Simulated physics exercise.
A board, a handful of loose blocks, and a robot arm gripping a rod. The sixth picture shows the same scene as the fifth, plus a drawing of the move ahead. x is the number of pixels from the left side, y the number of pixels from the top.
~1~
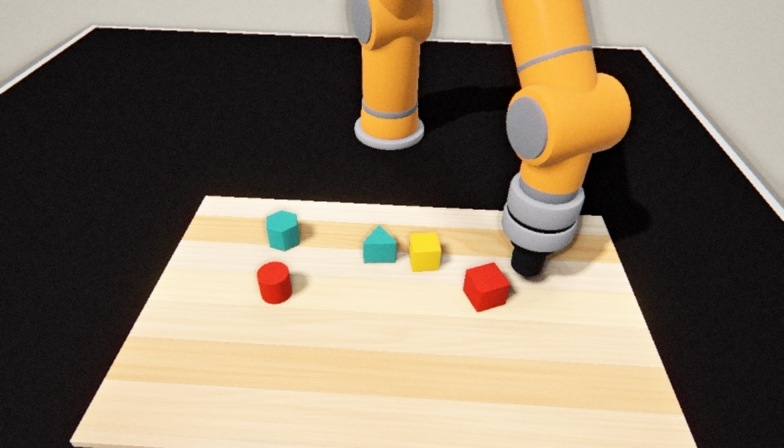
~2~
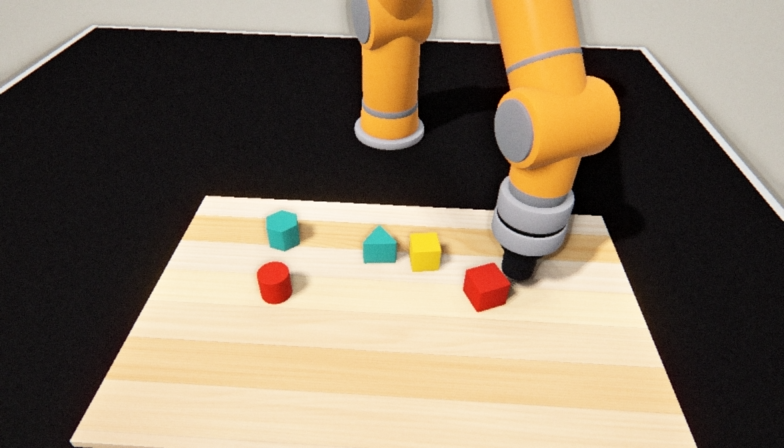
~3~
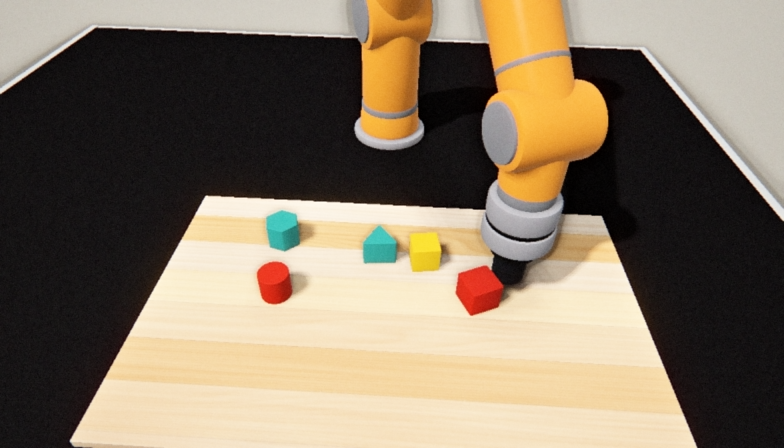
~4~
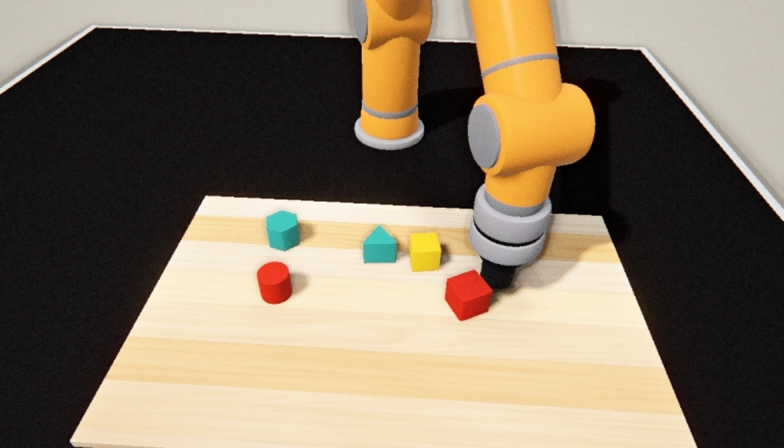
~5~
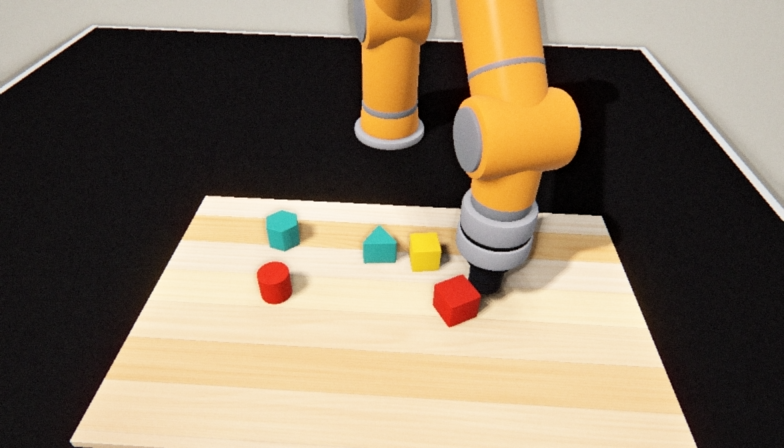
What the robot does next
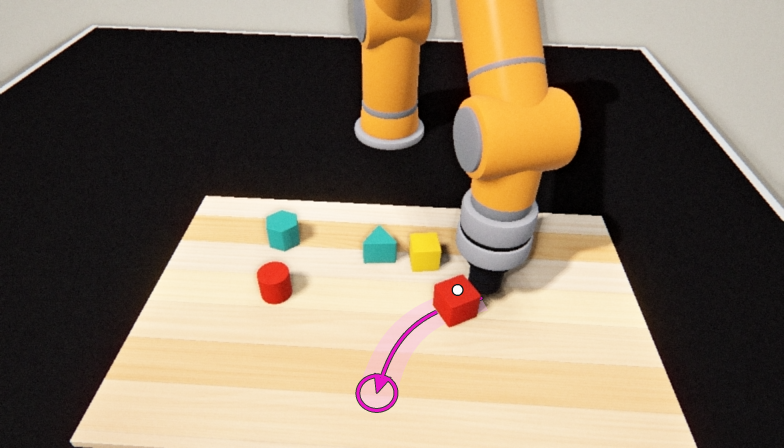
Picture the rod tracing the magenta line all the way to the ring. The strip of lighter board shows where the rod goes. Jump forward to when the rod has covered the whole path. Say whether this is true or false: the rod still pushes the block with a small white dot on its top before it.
Verdict: False.
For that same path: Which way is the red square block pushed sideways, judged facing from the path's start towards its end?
Right-hand side.
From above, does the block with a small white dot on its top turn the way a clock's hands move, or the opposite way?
Direction: Clockwise.
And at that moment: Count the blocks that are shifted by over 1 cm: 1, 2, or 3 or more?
There will be one block displaced.
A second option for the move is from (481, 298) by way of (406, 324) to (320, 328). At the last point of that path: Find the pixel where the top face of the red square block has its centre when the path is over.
It is going to be at (338, 339).
Path on the board, from (481, 298) by way of (434, 313) and (398, 344) to (377, 393); the dot is on the red square block.
The first path, step by step. One third of the way, rod at (435, 298); red square block at (409, 310), turned 20° anticlockwise.
Two thirds of the way, rod at (398, 329); red square block at (365, 337).
At the end, rod at (377, 378); yellow square block in place; red square block at (342, 355), turned 40° clockwise.
